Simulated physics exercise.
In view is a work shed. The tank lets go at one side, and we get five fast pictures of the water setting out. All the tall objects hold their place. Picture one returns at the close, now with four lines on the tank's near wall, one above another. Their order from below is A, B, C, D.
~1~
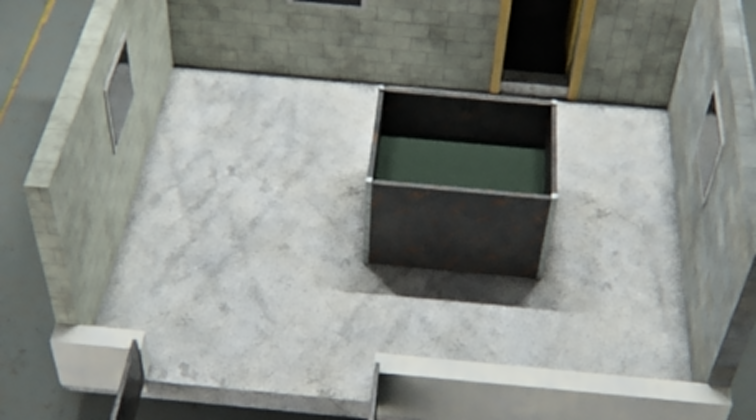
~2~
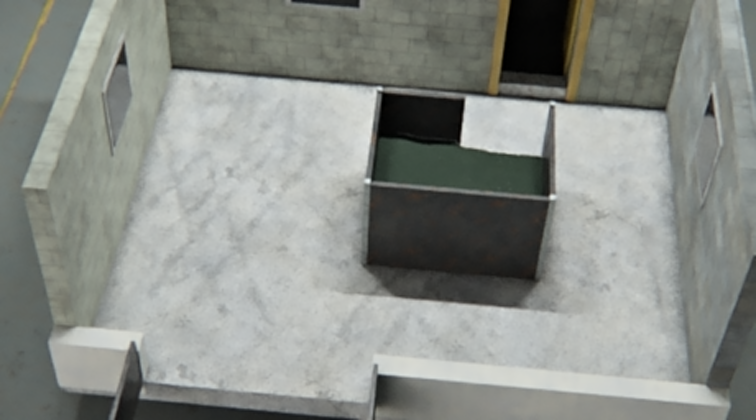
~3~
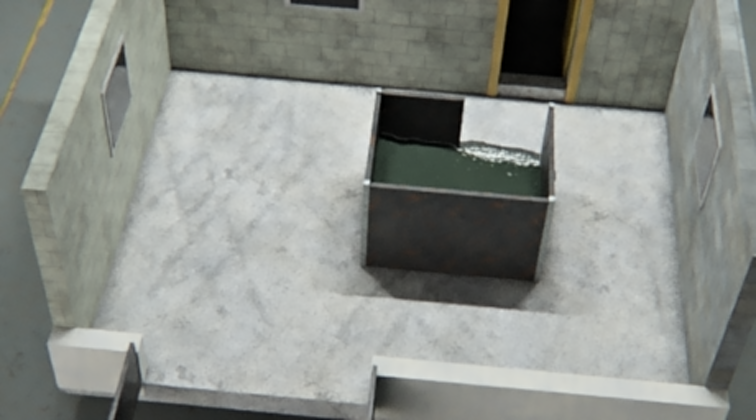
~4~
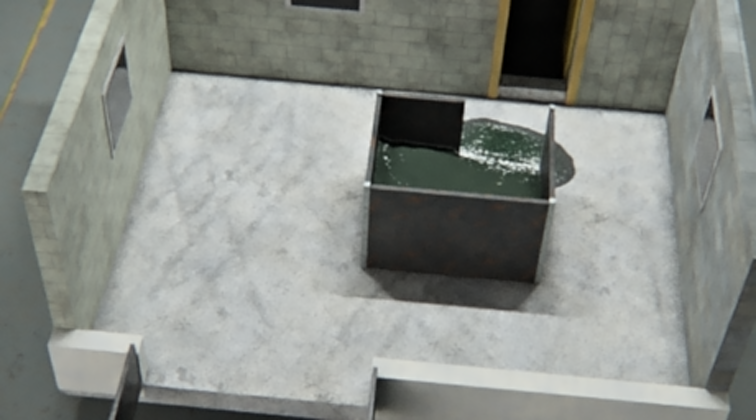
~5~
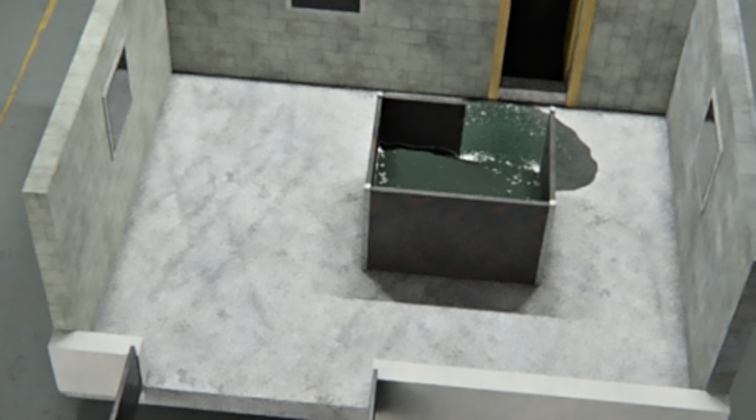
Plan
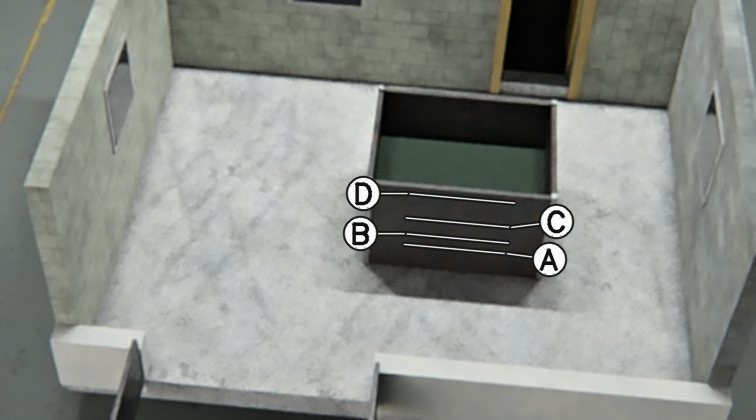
The clip shows a dark tank of green water in a work shed; part of its back wall disappears, and the water surges through the gap, spreading across the pale floor behind and to the right of the tank.
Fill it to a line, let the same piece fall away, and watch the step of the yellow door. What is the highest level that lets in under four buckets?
Take A.
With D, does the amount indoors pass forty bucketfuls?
Yes, clearly.
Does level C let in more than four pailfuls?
Yes.
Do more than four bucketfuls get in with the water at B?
Yes, that goes wrong.
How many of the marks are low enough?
One.
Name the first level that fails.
That is level B.
In white, A at (455, 249); B at (456, 238); C at (458, 222); D at (461, 198); from the bottom up A, B, C, D.
Choosing A, a bucket or two gets in.
Choosing B, about 9 bucketfuls get in.
Choosing C, dozens of bucketfuls pour in.
Choosing D, dozens of bucketfuls pour in.
